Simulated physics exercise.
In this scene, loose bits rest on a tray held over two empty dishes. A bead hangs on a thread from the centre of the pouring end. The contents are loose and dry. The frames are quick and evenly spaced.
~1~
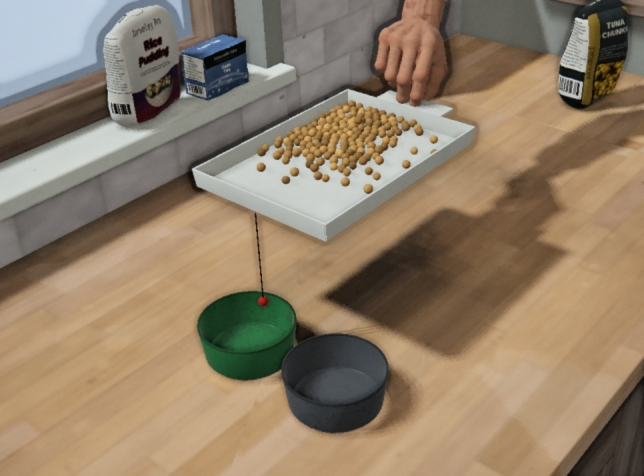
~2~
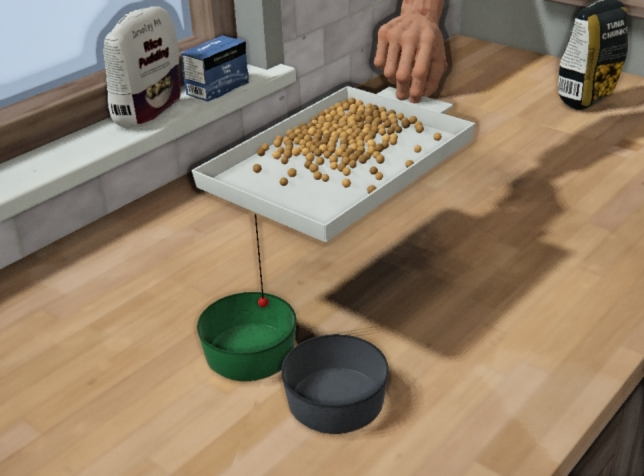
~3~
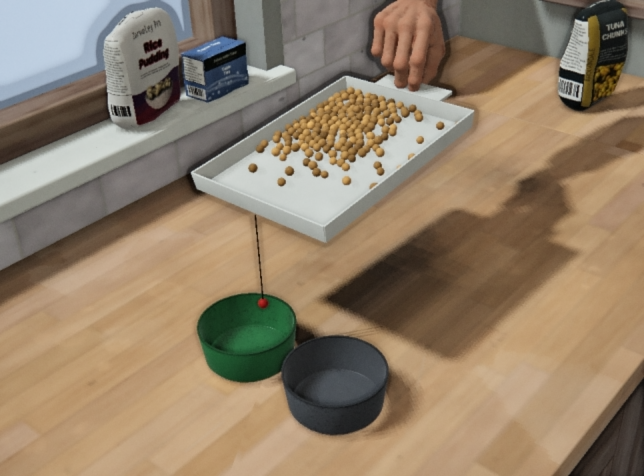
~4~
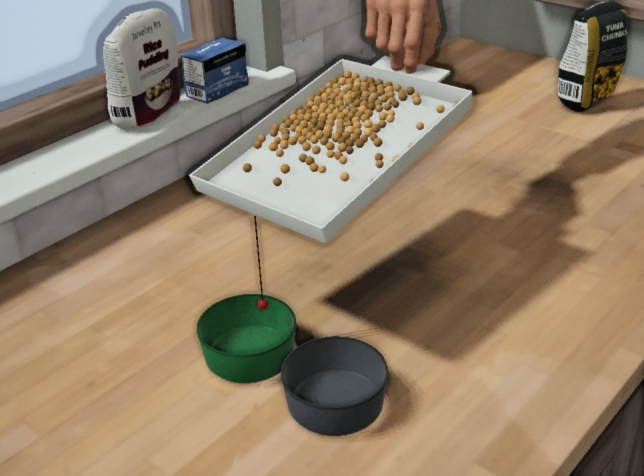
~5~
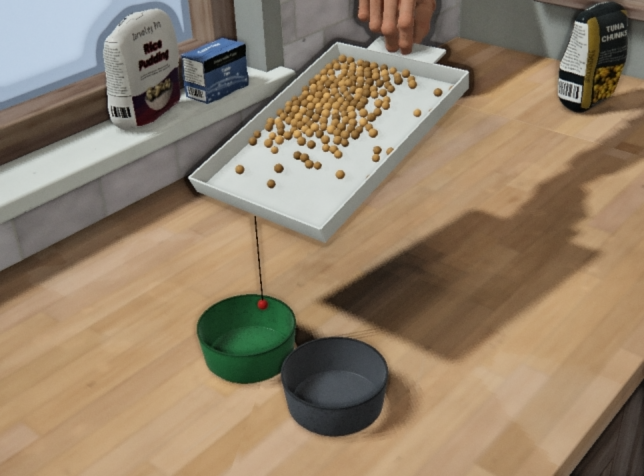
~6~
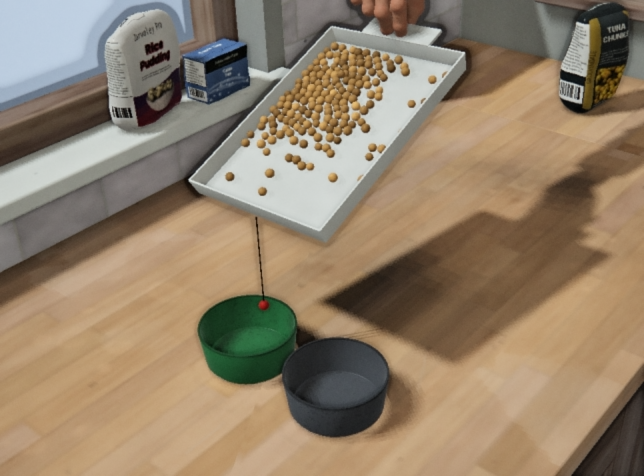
On a wooden kitchen counter, a hand held a tray of small round beads above a green dish and a dark grey one, then raised its far end, and the beads began shifting down the tray.
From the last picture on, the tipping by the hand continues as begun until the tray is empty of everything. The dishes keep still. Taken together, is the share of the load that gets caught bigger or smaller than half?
I expect the dishes to end up with a lesser share of the load.
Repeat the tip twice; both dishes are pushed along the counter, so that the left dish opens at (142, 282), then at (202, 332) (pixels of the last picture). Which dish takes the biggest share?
Right side first, Left side second.
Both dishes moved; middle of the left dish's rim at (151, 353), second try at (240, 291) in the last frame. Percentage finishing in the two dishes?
It comes to near 20 per cent the first time and near 0 per cent the second time.
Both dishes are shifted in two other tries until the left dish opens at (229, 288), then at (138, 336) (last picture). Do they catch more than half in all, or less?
Well, not up to half at the first spot and not up to half at the second.
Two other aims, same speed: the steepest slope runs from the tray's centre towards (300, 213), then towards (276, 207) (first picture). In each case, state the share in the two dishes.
First some 60, then 40 per cent.
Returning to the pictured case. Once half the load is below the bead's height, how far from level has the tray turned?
105 degrees.
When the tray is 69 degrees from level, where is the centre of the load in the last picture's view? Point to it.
Its middle sits at about pixel (234, 201).
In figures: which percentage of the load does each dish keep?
Roughly: Left 30 %, right 0 %.
Soon after the last picture, tray tipped steeply; about two thirds on the tray; a stray few in the left dish; a small part outside both; about a quarter in the air.
A little later, tray tipped past a quarter turn; about a quarter on the tray; a small part in the left dish; about a third outside both; about a quarter in the air.
Later still, tray tipped past a quarter turn; about a third in the left dish; about two thirds outside both.
By the end, tray tipped past a quarter turn; none in the right dish; about a third in the left dish; about two thirds outside both.
